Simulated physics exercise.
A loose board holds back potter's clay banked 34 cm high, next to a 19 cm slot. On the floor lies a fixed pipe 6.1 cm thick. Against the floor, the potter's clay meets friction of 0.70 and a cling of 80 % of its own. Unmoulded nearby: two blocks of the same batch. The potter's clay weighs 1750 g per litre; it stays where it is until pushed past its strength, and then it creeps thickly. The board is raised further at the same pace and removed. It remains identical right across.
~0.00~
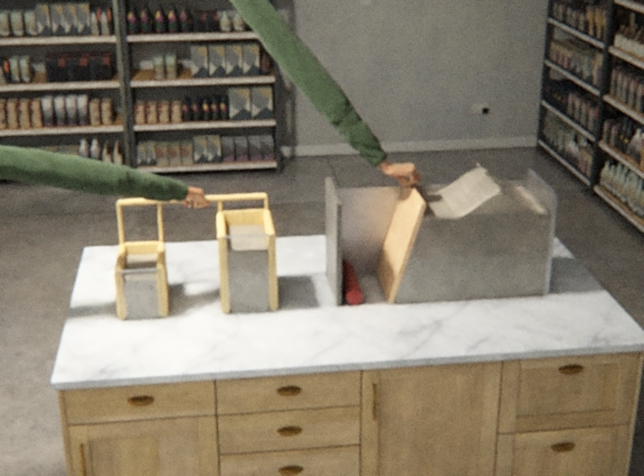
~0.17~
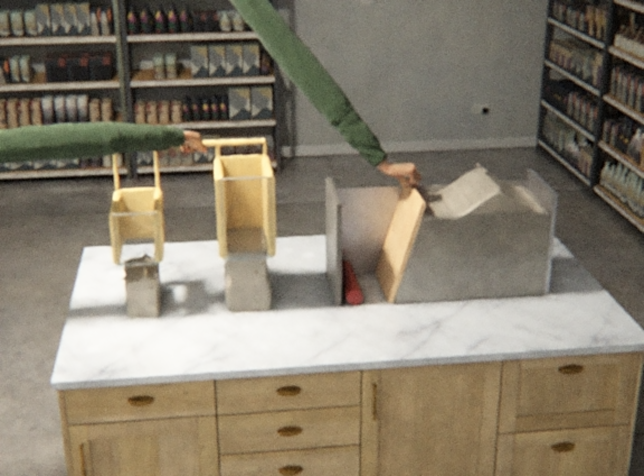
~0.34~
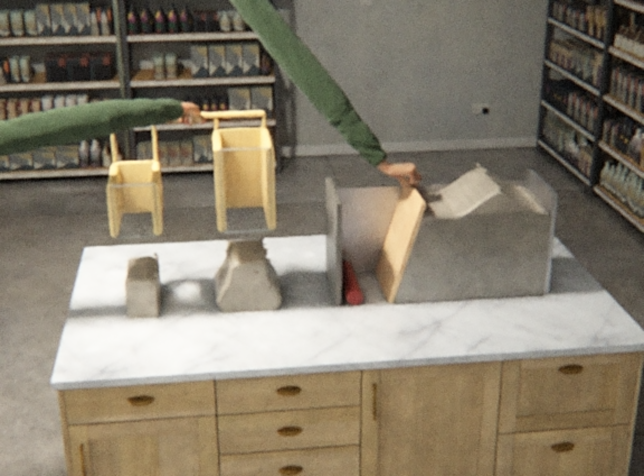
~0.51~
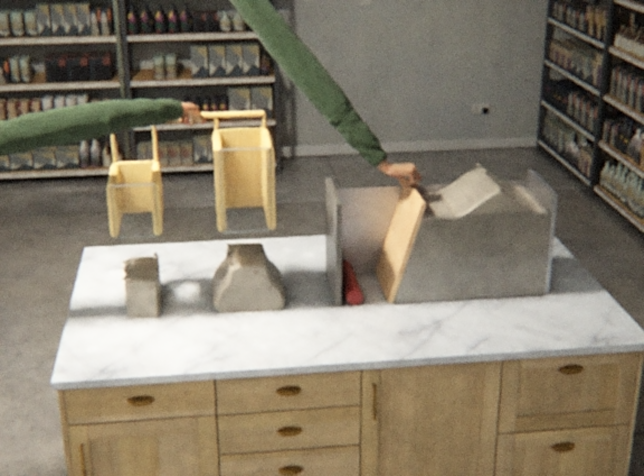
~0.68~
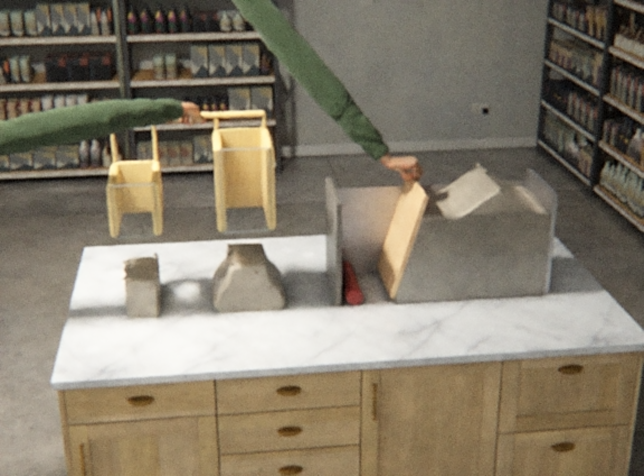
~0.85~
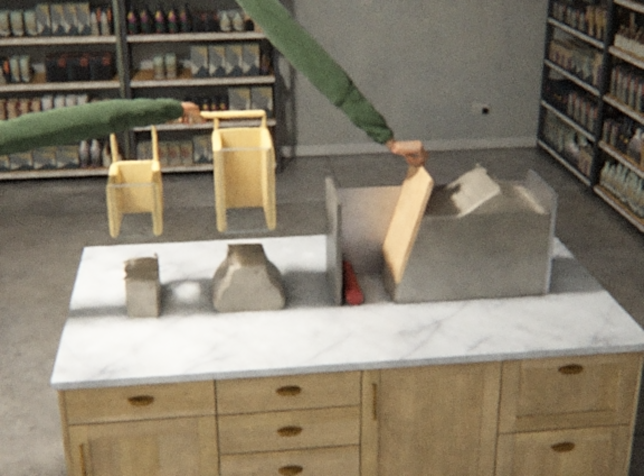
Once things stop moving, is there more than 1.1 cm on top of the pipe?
No.
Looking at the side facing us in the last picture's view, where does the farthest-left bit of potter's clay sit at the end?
Close to pixel (364, 288).
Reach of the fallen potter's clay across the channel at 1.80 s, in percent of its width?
45 %.
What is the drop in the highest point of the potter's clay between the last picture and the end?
Around 8.5 centimetres, give or take.
By 1.13 s, the face still stands and nothing lies on the pipe.
By 1.47 s, the face still stands and nothing lies on the pipe.
By 1.80 s, the fallen stuff reaches 45 % of the way across and nothing lies on the pipe.
By 2.13 s, the fallen stuff reaches 56 % of the way across and nothing lies on the pipe.
By 2.45 s, at the end, the fallen stuff reaches 57 % of the way across and nothing lies on the pipe.
